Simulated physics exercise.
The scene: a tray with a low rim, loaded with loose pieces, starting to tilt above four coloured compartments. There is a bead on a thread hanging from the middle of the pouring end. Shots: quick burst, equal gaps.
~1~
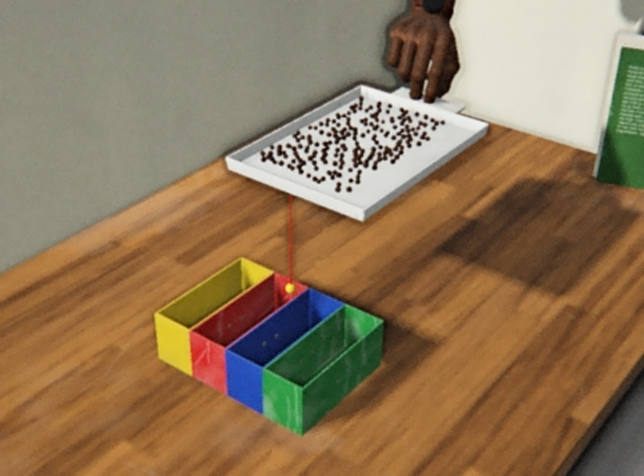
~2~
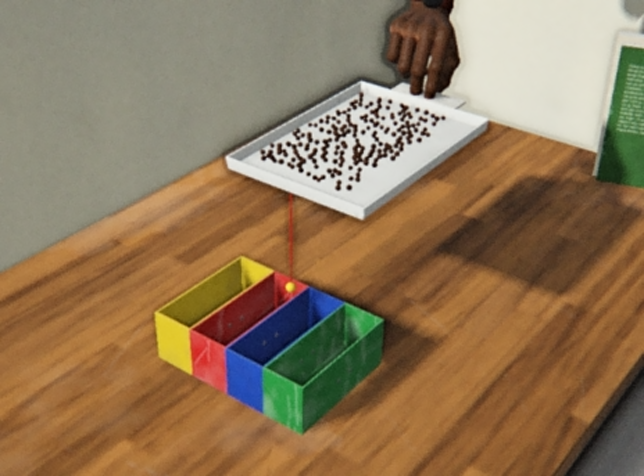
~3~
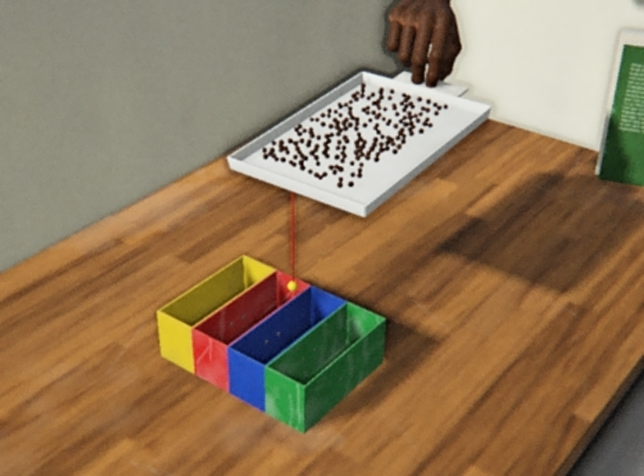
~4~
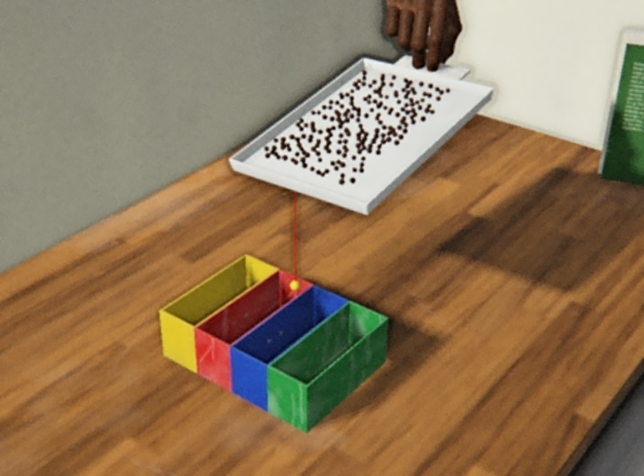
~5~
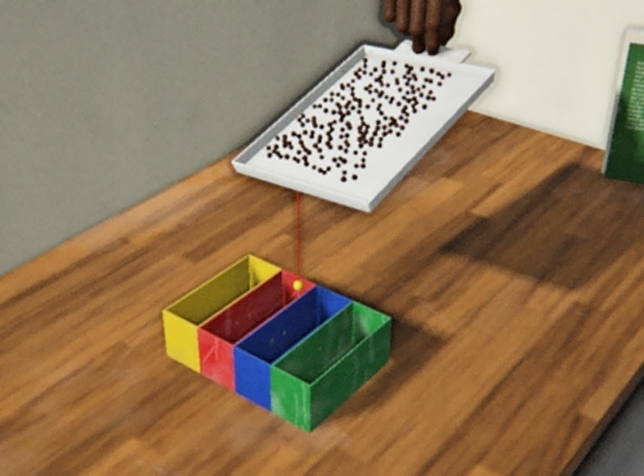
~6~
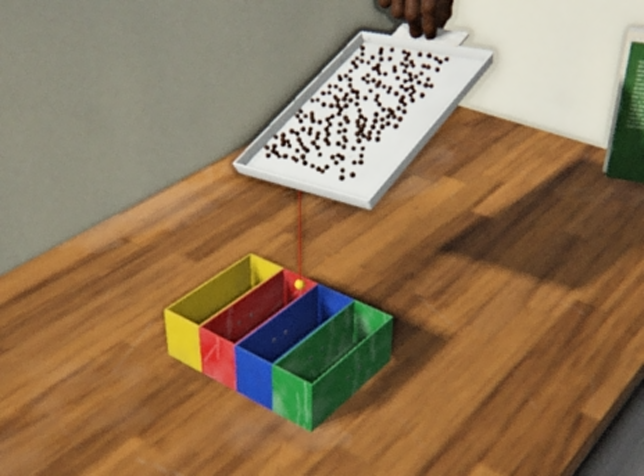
The footage shows a hand holding a white tray of small dark berries above yellow, red, blue and green compartments, with a bead hanging beneath on a thread, as the tray gradually tilts, its left corner dipping lowest.
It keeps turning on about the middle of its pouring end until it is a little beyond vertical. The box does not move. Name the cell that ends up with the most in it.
Most ends up in the yellow cell.
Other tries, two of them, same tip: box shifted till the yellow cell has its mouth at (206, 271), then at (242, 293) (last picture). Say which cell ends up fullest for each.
Result 1: That red cell; result 2: Yellow.
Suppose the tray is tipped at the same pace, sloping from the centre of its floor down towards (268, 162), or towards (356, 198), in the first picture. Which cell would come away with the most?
Try A: The yellow cell / try B: Green.
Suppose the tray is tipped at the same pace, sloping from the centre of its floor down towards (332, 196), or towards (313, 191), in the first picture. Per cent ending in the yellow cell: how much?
Somewhere close to 0 % the first time, 10 % the second.
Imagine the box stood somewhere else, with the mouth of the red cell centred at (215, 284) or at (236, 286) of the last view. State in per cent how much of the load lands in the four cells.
Close to 100 in a hundred, followed by close to 100 in a hundred.
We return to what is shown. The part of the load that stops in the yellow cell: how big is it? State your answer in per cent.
Result: Some 60 % of the load.
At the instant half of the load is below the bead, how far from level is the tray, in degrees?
It is at around 115 degrees by then.
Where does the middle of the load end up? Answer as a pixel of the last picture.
The centre comes to rest near (231, 329).
Soon after the last picture, tray tipped steeply; most on the tray; a stray few in the yellow cell; a stray few in the red cell; a small part falling or outside the box.
A little later, tray tipped past a quarter turn; about two thirds on the tray; a small part in the yellow cell; a small part in the red cell; a stray few in the green cell; a small part falling or outside the box.
Later still, tray tipped past a quarter turn; about two thirds in the yellow cell; about a quarter in the red cell; a stray few in the blue cell; a stray few in the green cell; a small part falling or outside the box.
At rest, tray tipped past a quarter turn; about two thirds in the yellow cell; about a quarter in the red cell; a stray few in the blue cell; a stray few in the green cell; a small part outside the box.
